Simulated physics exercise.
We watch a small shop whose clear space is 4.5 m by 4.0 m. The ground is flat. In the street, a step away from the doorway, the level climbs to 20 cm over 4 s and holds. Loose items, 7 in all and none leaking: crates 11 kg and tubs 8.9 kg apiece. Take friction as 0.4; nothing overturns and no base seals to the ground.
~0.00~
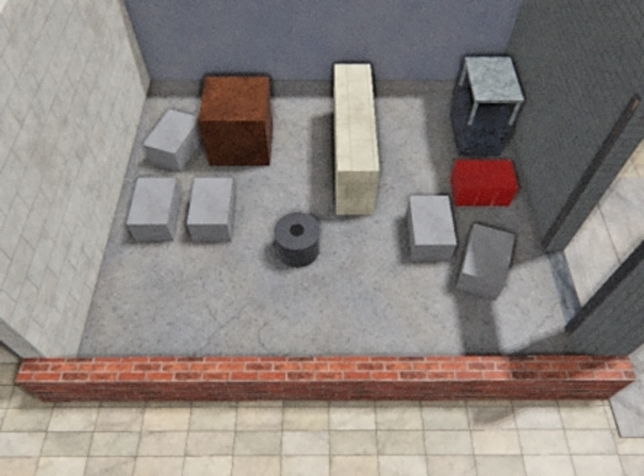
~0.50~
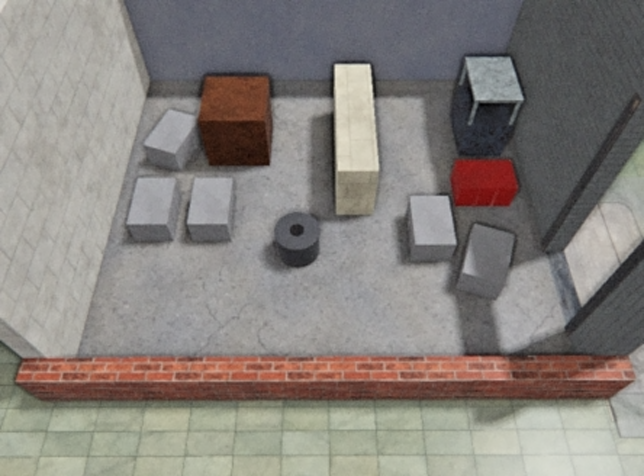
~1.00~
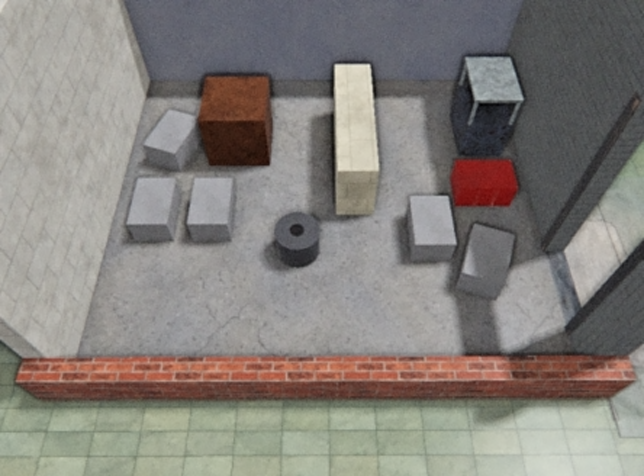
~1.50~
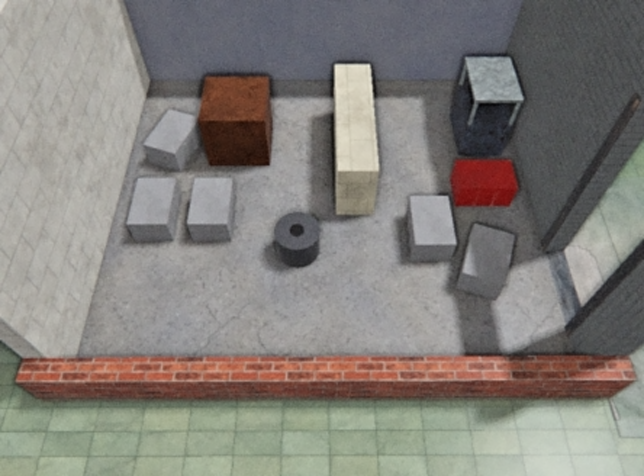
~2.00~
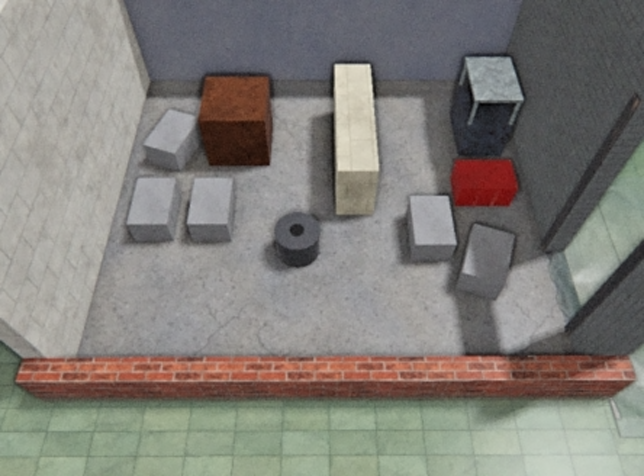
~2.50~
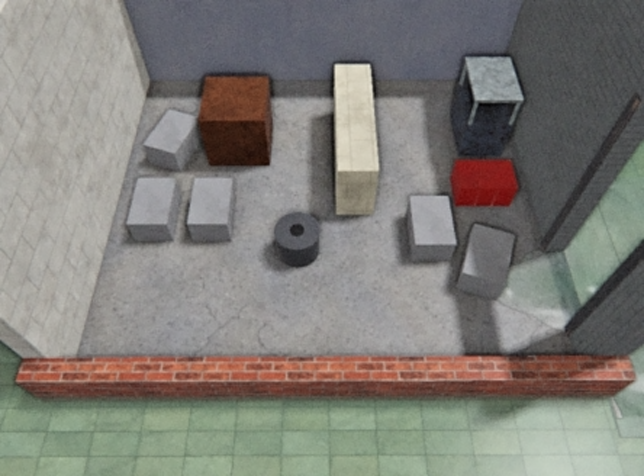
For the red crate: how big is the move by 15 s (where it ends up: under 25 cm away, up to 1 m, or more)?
Red crate barely shifts.
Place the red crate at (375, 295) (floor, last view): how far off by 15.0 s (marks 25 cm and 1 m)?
It travels far.
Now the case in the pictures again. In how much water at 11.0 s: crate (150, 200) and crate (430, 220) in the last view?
Roughly 7 and 5 cm.
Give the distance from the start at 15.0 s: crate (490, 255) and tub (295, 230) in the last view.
In that order: 350 cm, 100 cm.
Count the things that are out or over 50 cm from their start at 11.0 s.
By then 5.
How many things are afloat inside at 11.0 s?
At that moment 5.
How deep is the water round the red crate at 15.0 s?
About 4 cm.
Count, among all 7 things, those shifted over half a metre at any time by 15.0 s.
6 of them.
After 3.5 s the red crate is near (486, 174), 0.0 m from its start, aground; 0 afloat.
After 6.8 s the red crate is near (486, 170), 0.0 m from its start, aground; 0 afloat.
After 11.0 s the red crate is near (486, 170), 0.0 m from its start, aground; 5 afloat.
After 15.0 s the red crate is near (486, 170), 0.0 m from its start, aground; 6 afloat.
